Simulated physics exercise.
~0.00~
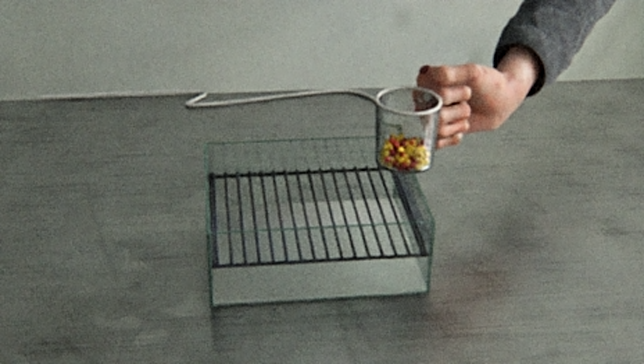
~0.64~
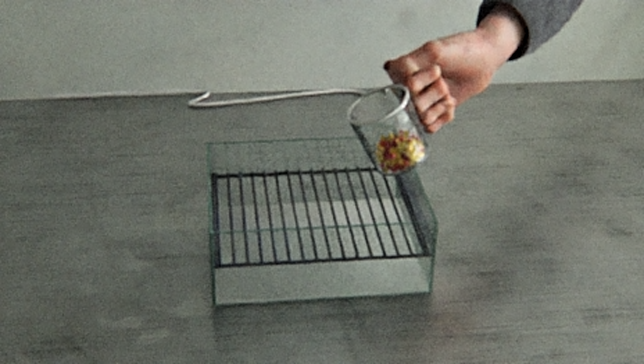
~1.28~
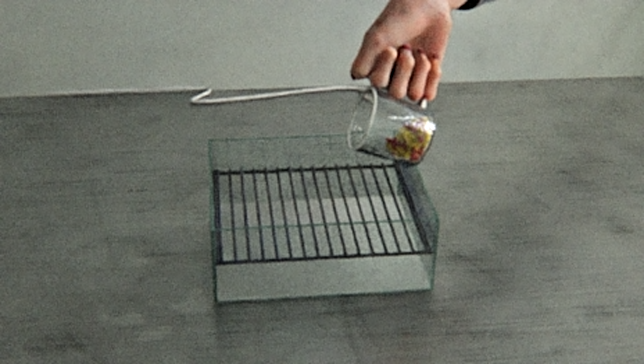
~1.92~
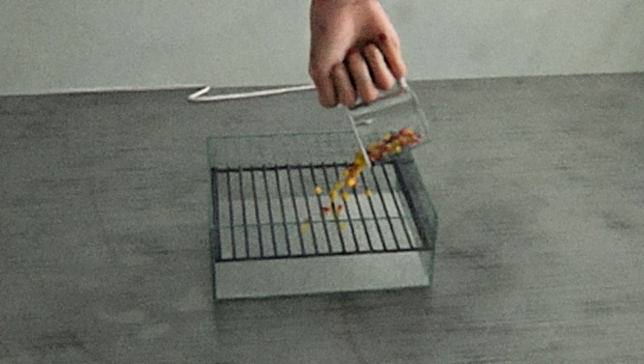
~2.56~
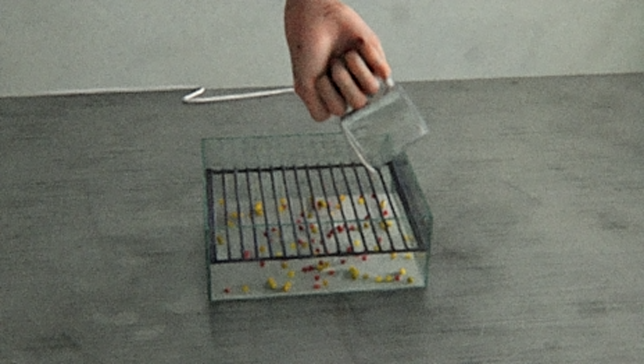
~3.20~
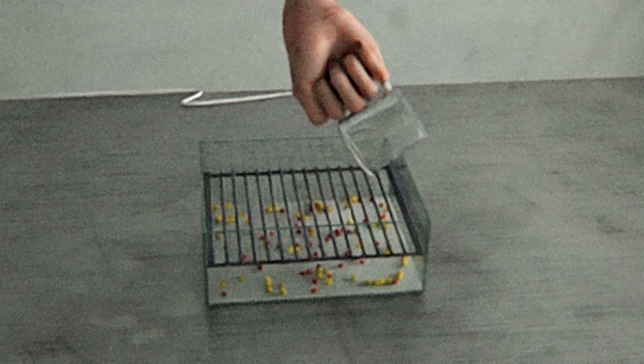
Hand tipping a clear cup of yellow and red bits over a dark wire rack, all falling through into the glass box.
